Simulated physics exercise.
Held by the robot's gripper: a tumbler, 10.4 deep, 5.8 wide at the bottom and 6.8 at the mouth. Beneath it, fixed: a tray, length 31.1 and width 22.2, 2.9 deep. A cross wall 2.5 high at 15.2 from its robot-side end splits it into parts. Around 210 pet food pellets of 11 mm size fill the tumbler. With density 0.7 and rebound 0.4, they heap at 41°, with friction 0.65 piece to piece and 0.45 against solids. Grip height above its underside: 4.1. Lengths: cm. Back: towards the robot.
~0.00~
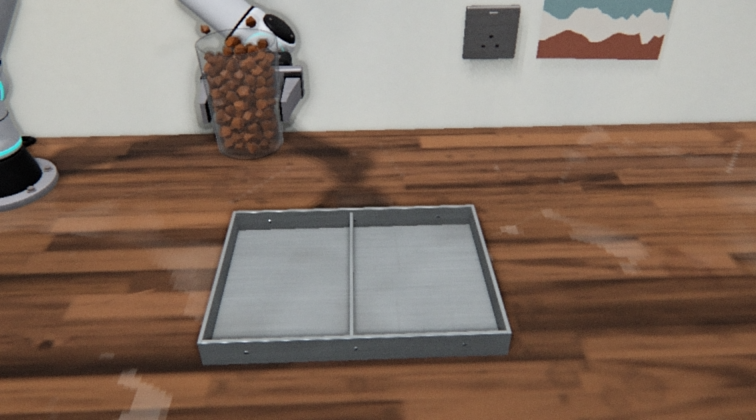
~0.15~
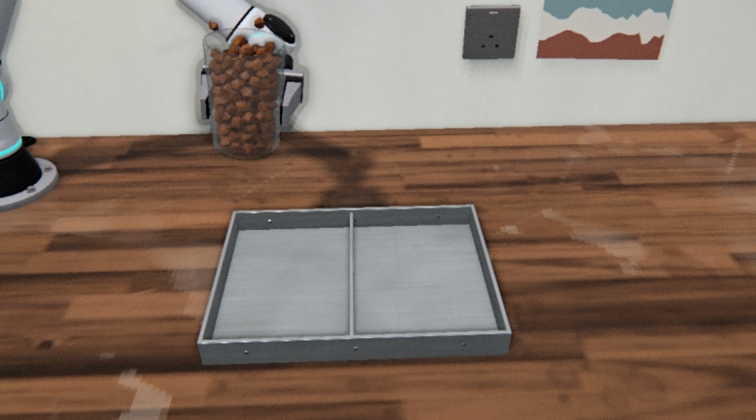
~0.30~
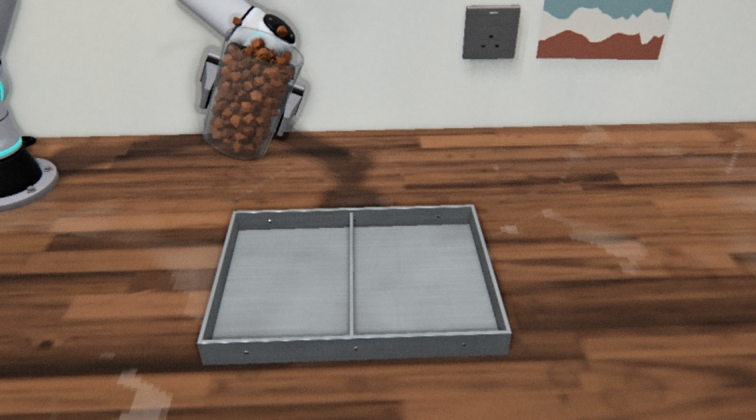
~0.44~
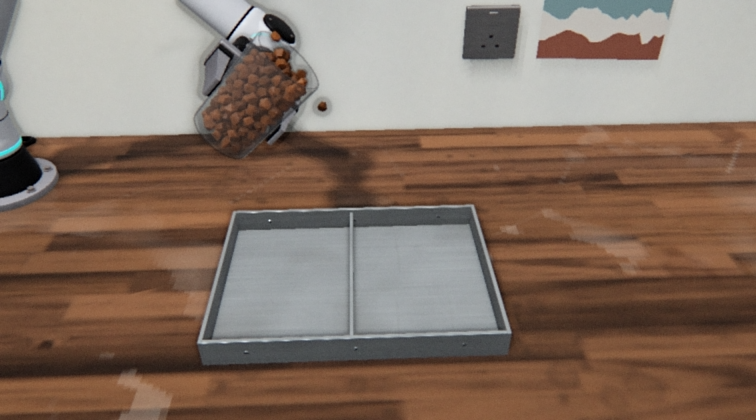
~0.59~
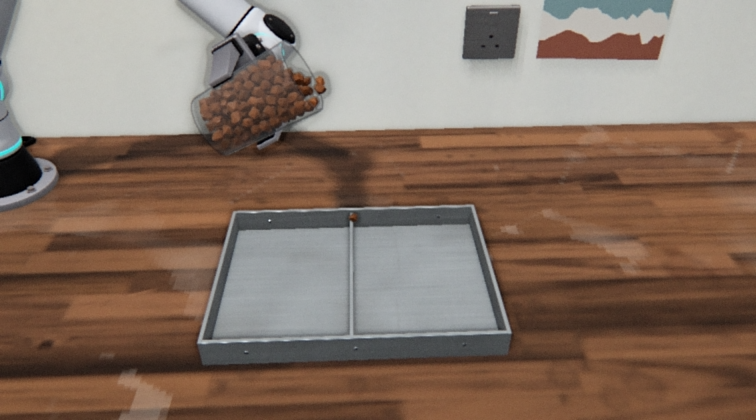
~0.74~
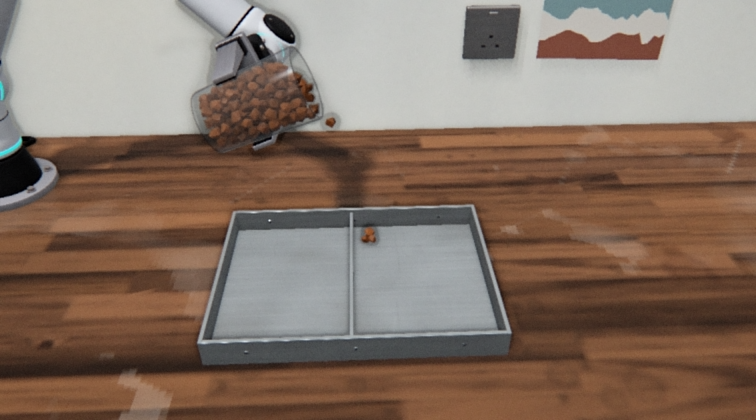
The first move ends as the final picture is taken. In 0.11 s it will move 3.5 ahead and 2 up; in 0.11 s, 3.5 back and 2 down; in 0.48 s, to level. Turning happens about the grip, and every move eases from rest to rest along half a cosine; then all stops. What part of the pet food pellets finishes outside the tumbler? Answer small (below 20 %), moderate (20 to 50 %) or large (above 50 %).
It is moderate.
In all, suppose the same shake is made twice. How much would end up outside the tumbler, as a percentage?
50 per cent.
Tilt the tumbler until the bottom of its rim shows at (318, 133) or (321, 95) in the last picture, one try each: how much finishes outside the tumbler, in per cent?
Roughly 70 per cent, then roughly 20 per cent.
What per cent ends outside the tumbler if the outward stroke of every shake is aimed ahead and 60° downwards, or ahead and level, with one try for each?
Try one gives about 5 in a hundred, try two about 20 in a hundred.
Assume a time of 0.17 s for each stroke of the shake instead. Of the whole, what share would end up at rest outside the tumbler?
Estimate: Near 5 per cent.
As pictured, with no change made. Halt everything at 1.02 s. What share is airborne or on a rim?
Estimated fraction: Near 34 %.
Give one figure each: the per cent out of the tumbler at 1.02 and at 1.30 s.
I'd put it near 35 percent first and near 40 percent later.
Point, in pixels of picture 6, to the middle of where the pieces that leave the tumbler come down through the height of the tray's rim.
They come through centred close to (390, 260).
By 1.02 s, tilted 65° forward, highest piece 25 above the table; 137 in the tumbler, 4 in the far-side part, 73 in flight or on a rim.
By 1.30 s, tilted 13° forward, highest piece 29 above the table; 130 in the tumbler, 73 in the far-side part, 7 in the robot-side part, 2 on the table or floor, 2 in flight or on a rim.
By 1.64 s, level, highest piece 28 above the table; 130 in the tumbler, 74 in the far-side part, 8 in the robot-side part, 2 on the table or floor.
By 2.69 s, level, highest piece 28 above the table; 130 in the tumbler, 74 in the far-side part, 8 in the robot-side part, 2 on the table or floor.
Final count, 130 in the tumbler, 74 in the far-side part, 8 in the robot-side part, 2 on the table or floor. That is 39 % outside the tumbler.
